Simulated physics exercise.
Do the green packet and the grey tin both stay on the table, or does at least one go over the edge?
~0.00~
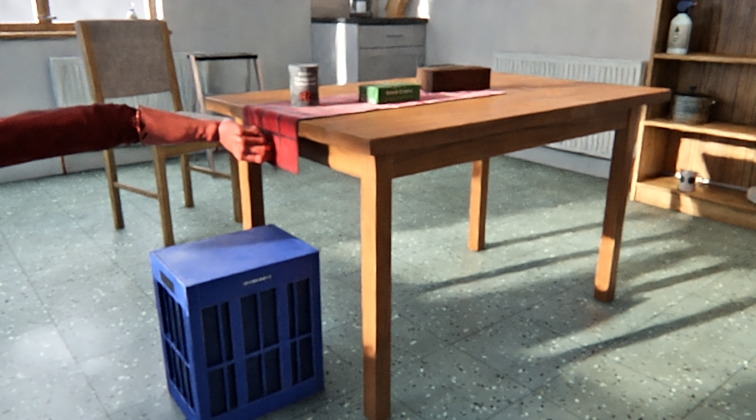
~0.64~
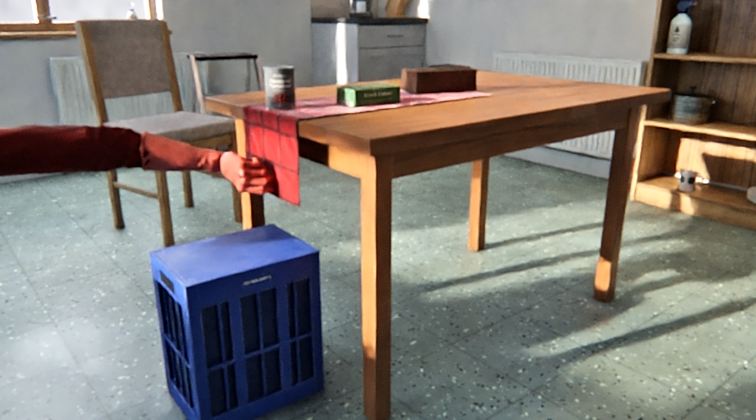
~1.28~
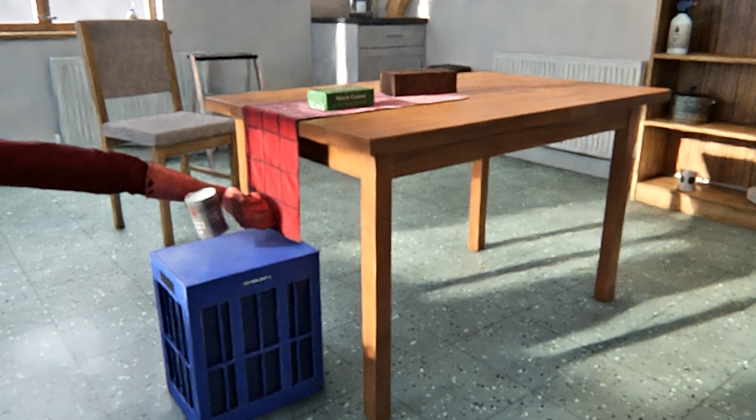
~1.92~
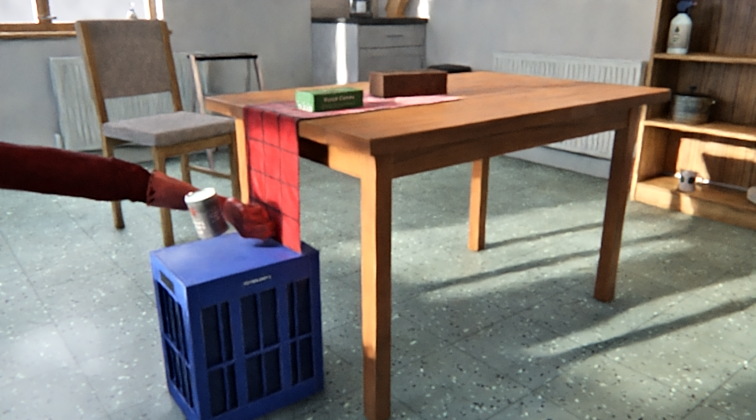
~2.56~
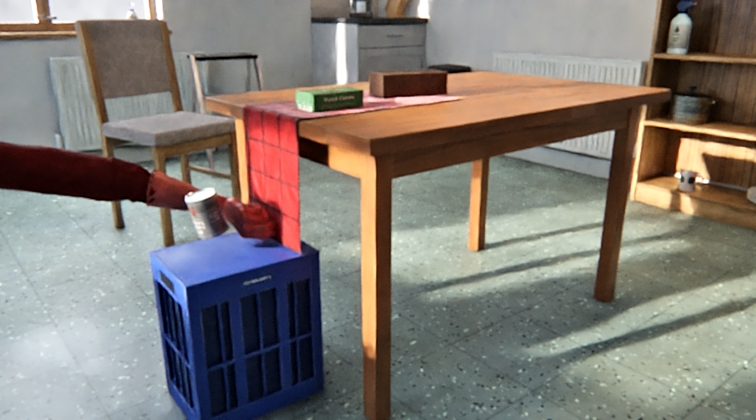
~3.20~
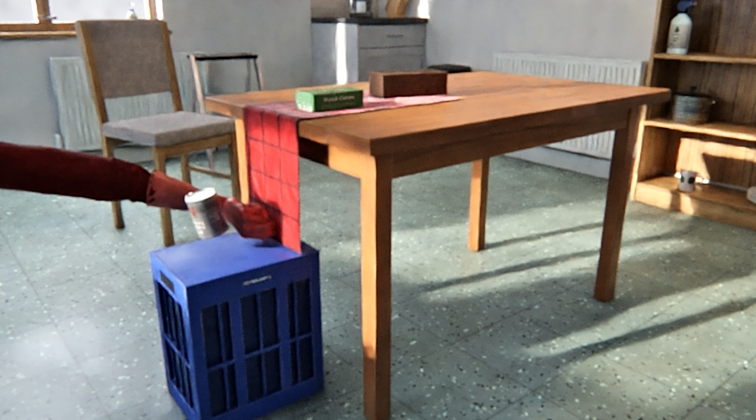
At least one goes over, as the grey tin is carried off the end of the table. The green packet slides along with the cloth but stays on top.
